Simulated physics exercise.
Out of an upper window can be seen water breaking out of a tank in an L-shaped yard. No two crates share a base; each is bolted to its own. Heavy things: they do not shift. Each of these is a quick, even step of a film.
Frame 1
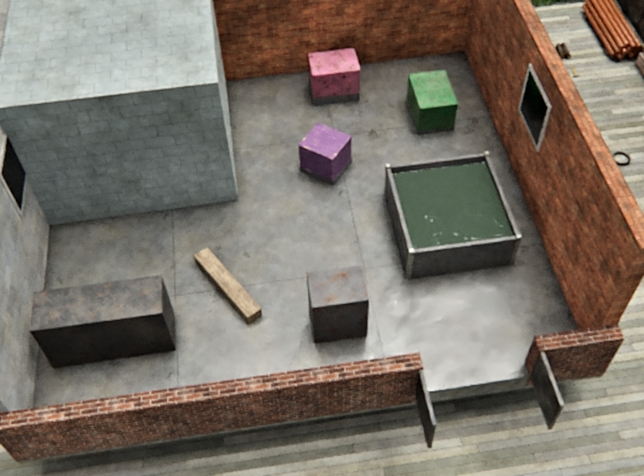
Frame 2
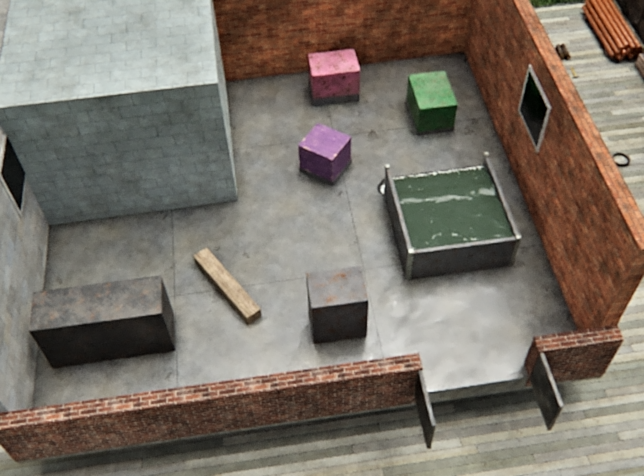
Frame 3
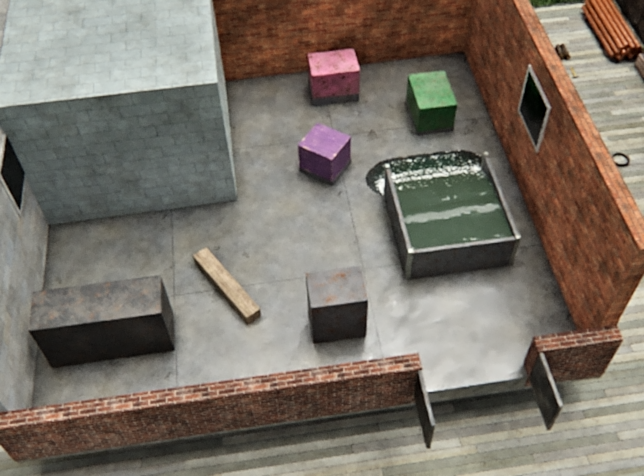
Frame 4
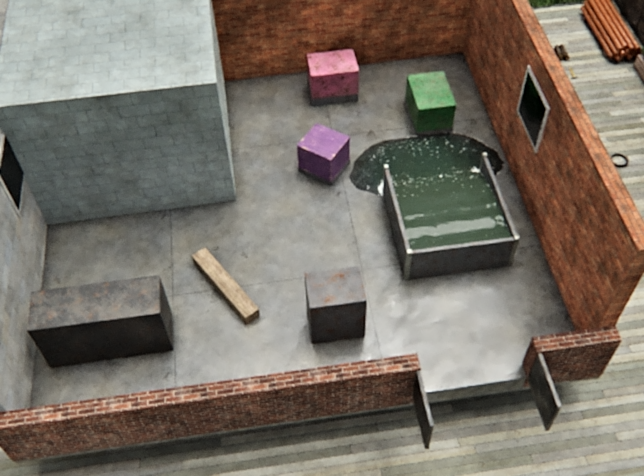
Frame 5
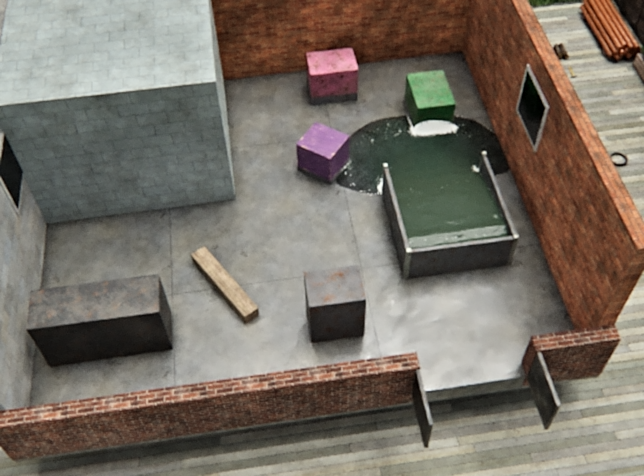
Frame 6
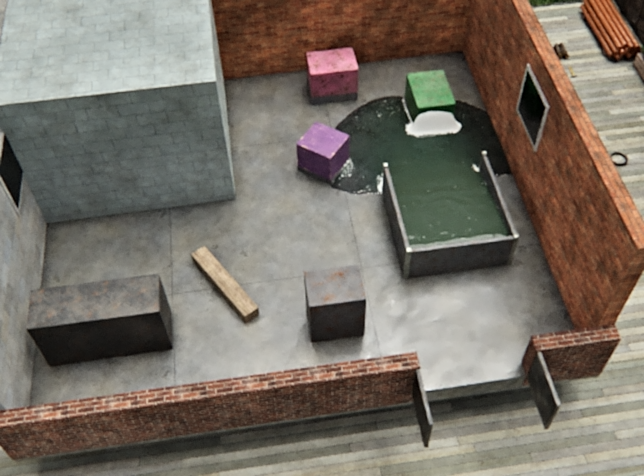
Dark green water pouring from the far side of an open tank in a brick-walled yard, spreading around purple and green crates.
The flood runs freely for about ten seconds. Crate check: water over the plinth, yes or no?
Green crate yes, purple crate yes, pink crate yes.
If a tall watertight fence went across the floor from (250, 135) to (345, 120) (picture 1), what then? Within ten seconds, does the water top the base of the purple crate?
Result for the purple crate: It is flooded.
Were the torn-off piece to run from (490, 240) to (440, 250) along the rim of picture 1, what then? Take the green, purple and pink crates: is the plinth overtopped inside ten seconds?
My reading: The green one is spared, the purple one is spared, the pink one escapes it.
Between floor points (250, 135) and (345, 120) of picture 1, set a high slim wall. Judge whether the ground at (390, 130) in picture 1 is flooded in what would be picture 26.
At that place: Covered.
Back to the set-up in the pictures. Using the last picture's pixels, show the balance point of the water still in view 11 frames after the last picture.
Centre of mass: Roughly (405, 147).
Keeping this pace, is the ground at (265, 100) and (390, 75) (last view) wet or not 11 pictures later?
Wet, wet.
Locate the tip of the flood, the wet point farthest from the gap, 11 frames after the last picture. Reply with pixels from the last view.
Close to (236, 80).
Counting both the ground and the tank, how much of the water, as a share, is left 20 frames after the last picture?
Near 100 in a hundred.
A moment on, water covers 20 % of the floor; the green crate water round its plinth, the purple crate water round its plinth, the pink crate water round its plinth.
Next, water covers 30 % of the floor; the green crate water round its plinth, the purple crate water round its plinth, the pink crate water round its plinth.
Then, water covers 40 % of the floor; the green crate water round its plinth, the purple crate water round its plinth, the pink crate water round its plinth.
Later, water covers 60 % of the floor; the green crate water round its plinth, the purple crate water round its plinth, the pink crate water round its plinth.
In the end, water covers 80 % of the floor; the green crate was topped, the purple crate was topped, the pink crate was topped.
